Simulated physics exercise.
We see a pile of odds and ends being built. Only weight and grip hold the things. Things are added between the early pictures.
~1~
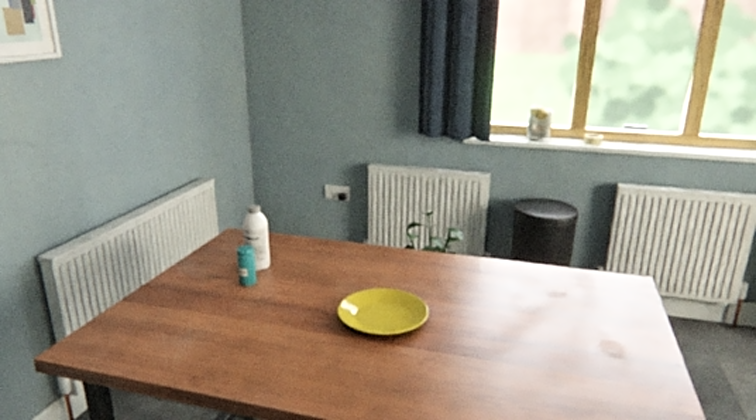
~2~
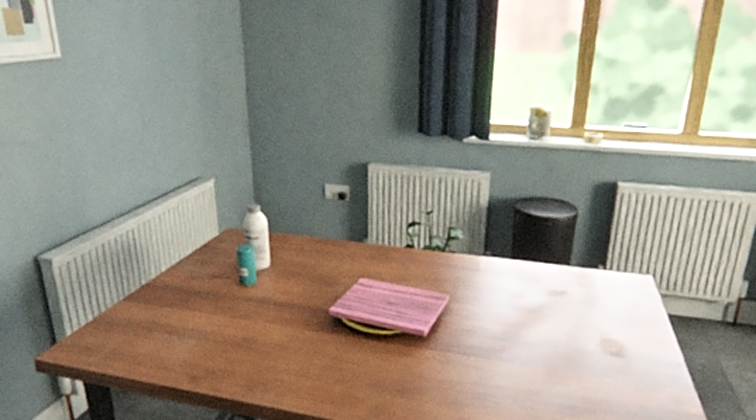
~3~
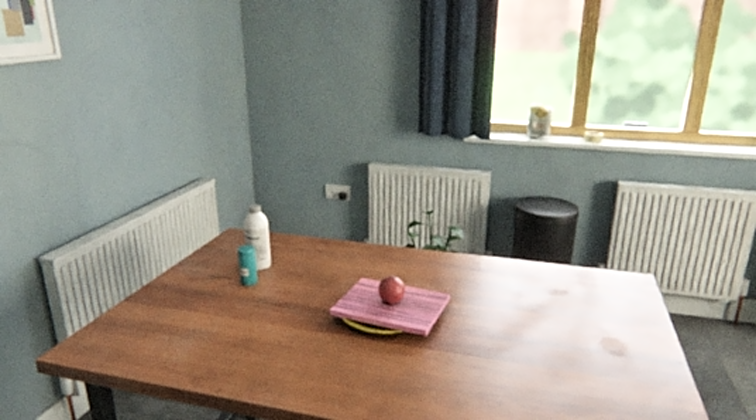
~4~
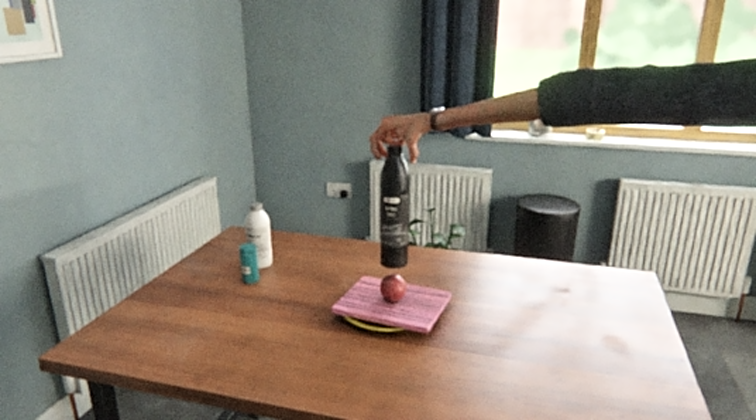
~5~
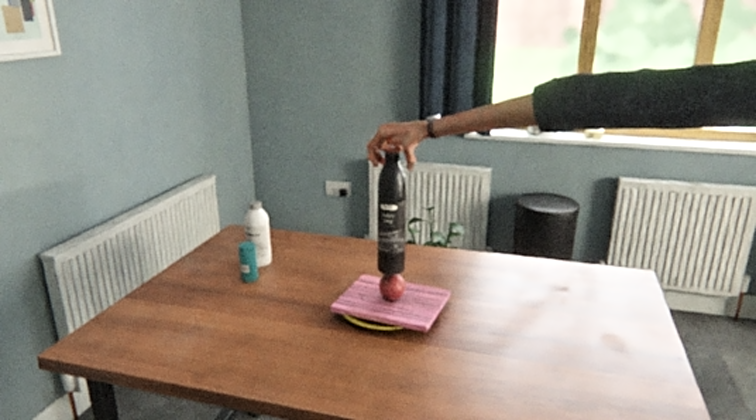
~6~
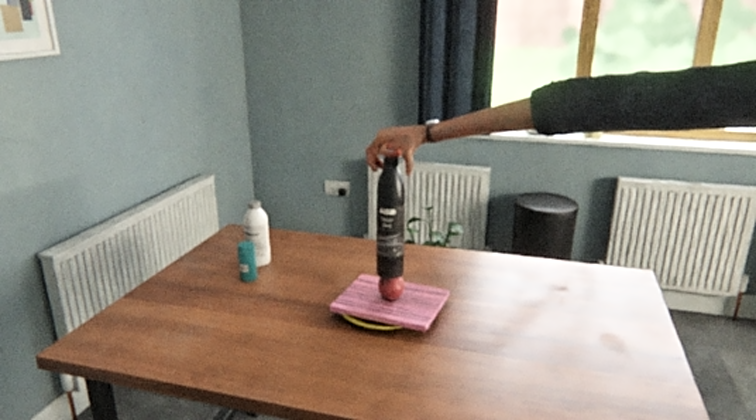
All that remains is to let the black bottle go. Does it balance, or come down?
Here the pile loses its balance.
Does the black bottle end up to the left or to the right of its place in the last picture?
It goes to the left.
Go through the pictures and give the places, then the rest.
The last thing is not in view yet, in the first picture.
The last thing is not in view yet; pink board (390, 305), in the second picture.
The last thing is not in view yet, in the third picture.
Still above its spot; black bottle (395, 207); white bottle (258, 234), in the fourth picture.
Still above its spot; black bottle (392, 214); turquoise shaker (248, 262), in the fifth picture.
Set down, still held; black bottle (391, 218), in the sixth picture.
Then, 0.70 s past the last view, black bottle now fallen.
Then, 1.00 s past the last view, things are still on the move.
Then, 2.50 s past the last view, as before.
Finally, fallen, black bottle; the other 5 still in place. The pile comes apart.
